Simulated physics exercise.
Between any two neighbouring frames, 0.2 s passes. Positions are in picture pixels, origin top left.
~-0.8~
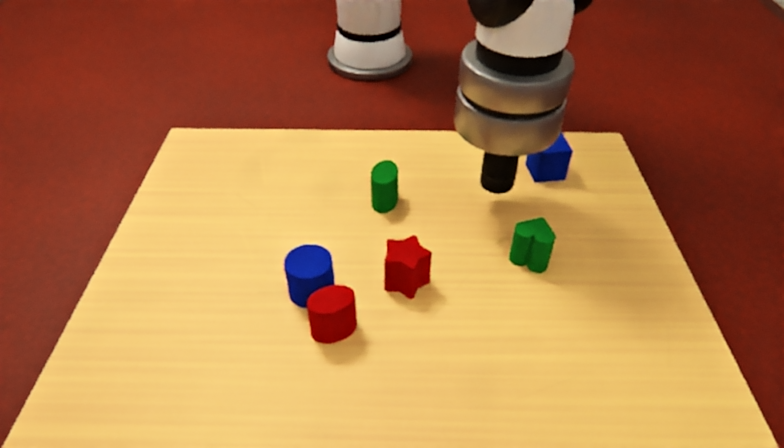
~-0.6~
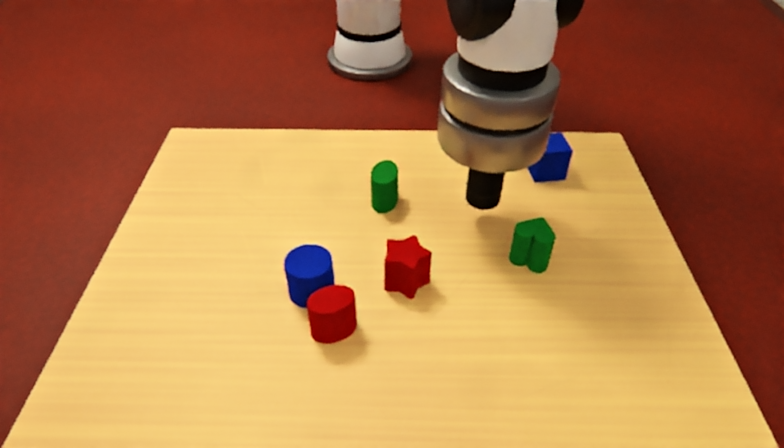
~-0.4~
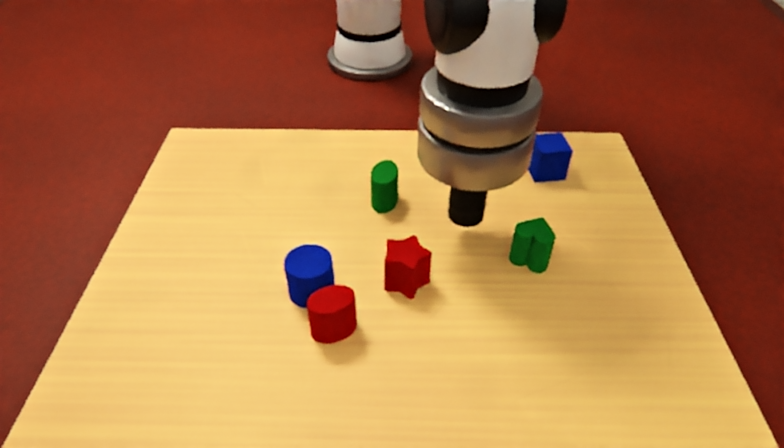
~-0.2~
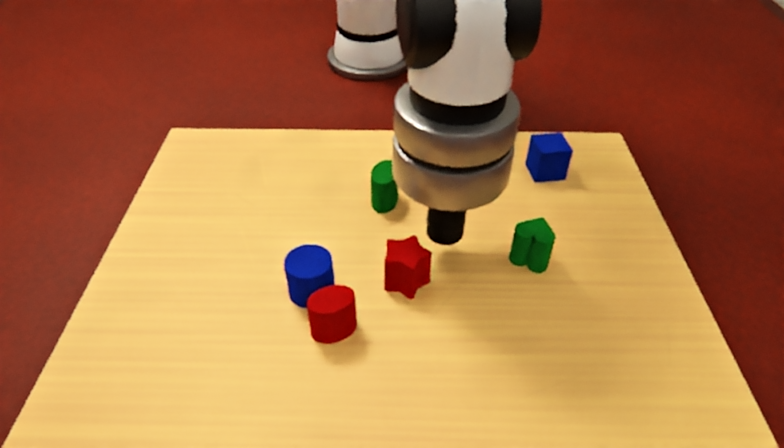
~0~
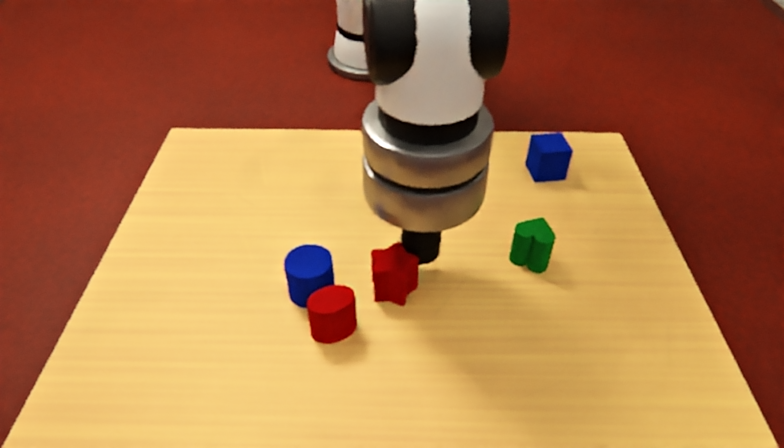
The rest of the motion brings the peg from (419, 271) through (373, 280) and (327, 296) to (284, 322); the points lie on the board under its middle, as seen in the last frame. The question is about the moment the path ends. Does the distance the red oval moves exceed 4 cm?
The answer is no.
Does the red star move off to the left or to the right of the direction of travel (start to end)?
My answer: Left.
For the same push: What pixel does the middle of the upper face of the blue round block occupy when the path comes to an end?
It will likely be found at (242, 273).
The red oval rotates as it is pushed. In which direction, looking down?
Viewed from overhead, the red oval winds up turned clockwise.
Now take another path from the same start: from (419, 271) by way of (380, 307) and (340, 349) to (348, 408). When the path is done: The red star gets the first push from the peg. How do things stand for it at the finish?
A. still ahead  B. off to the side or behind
B
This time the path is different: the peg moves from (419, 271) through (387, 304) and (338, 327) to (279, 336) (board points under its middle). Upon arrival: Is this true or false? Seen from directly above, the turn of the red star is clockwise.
My answer: False.
What follows on the original path. One third of the way, peg (371, 261); red oval (326, 303), turned 15° clockwise; red star (360, 277), turned 35° anticlockwise.
Two thirds of the way, peg (324, 278); blue round block (277, 266); red oval (320, 322), turned 40° clockwise; red star (345, 290), turned 85° anticlockwise.
At the end, peg (280, 303); blue round block (242, 273); red oval (320, 325), turned 45° clockwise; red star (342, 291), turned 100° anticlockwise.
